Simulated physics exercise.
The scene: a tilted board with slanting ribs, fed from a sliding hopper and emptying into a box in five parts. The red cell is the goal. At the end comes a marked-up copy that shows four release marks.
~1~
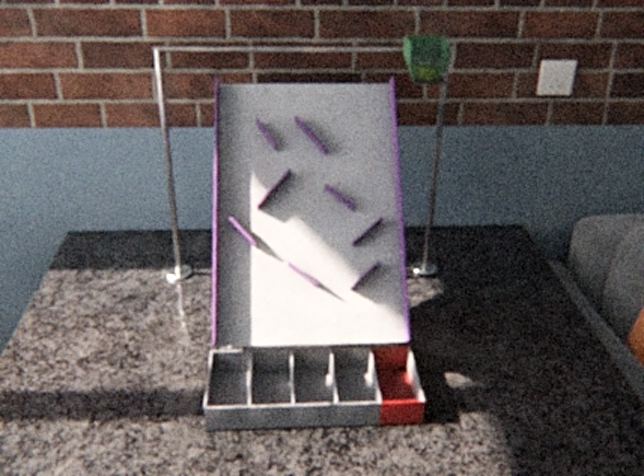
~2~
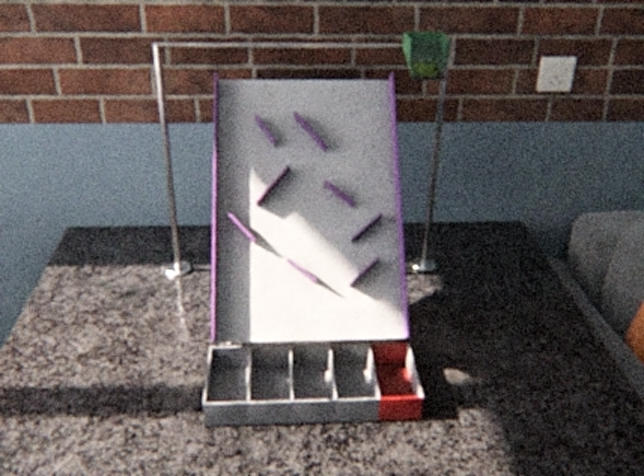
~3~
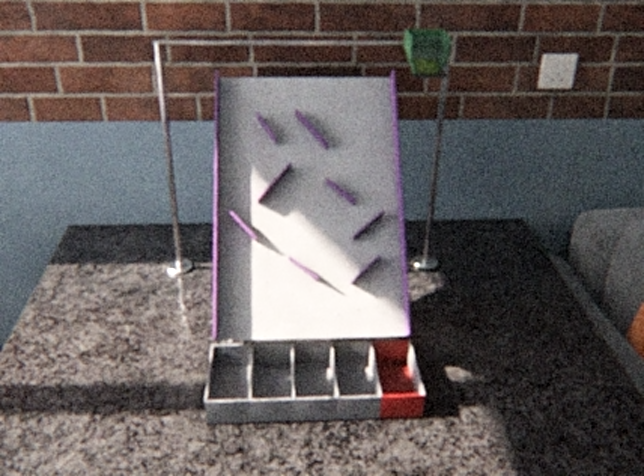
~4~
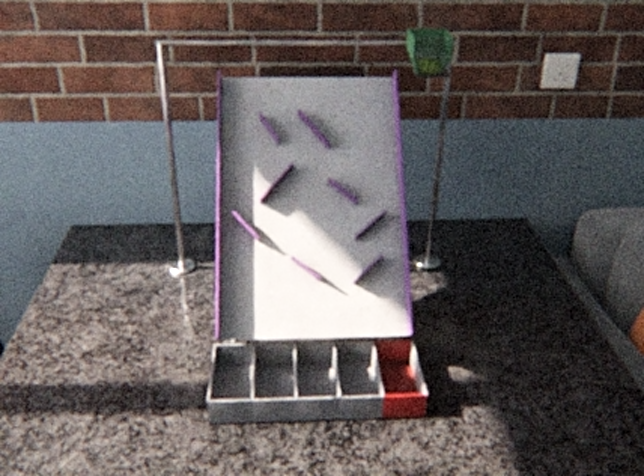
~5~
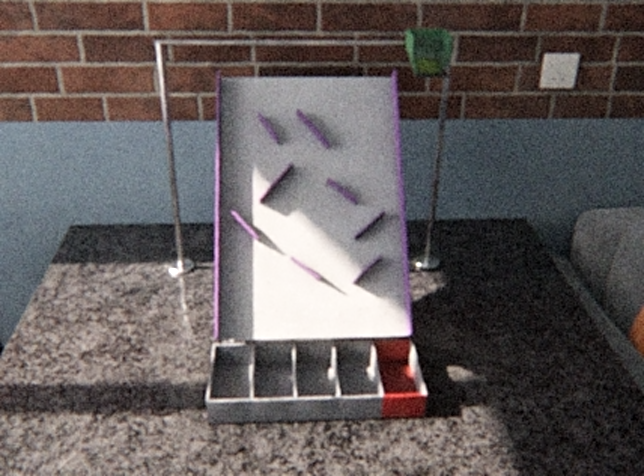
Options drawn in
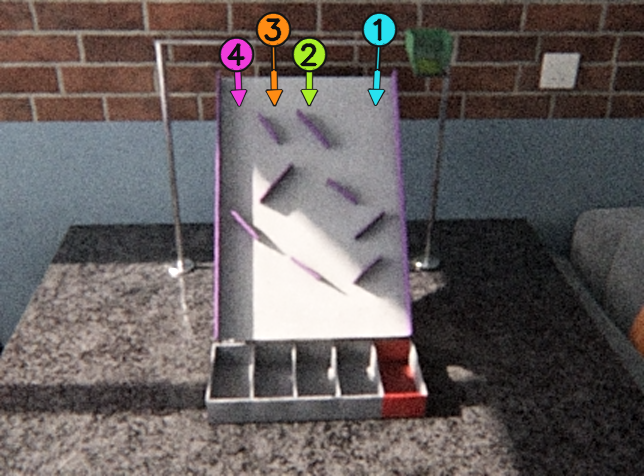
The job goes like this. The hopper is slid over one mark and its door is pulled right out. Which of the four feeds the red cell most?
Best: 1.
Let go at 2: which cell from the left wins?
The third.
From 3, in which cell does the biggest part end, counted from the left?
It is the fourth one.
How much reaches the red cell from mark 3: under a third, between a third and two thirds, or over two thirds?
Under a third.
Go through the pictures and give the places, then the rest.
Hopper near (424, 70), dried peas, door shut, in the first picture.
Ribs (256, 115) to (275, 141), (295, 111) to (327, 147), (256, 202) to (289, 165), in the second picture.
Ribs (326, 178) to (356, 201), (230, 211) to (256, 238), (354, 236) to (383, 210), in the third picture.
Ribs (292, 256) to (321, 278), (354, 281) to (383, 254), in the fourth picture.
Red cell near (404, 405), number 5 of 5 from the left, in the fifth picture.
On the marked copy, mark 1 meets the board at (375, 99); mark 2 meets the board at (309, 99); mark 3 meets the board at (274, 99); mark 4 meets the board at (239, 100).
For mark 1, close to a third in the red cell, close to half in other cells, a small share outside the box.
For mark 2, a small share in the red cell, the bulk in other cells, a small share outside the box.
For mark 3, only a few in the red cell, all but a few in other cells, a small share outside the box.
For mark 4, a small share in the red cell, the bulk in other cells, a small share outside the box.
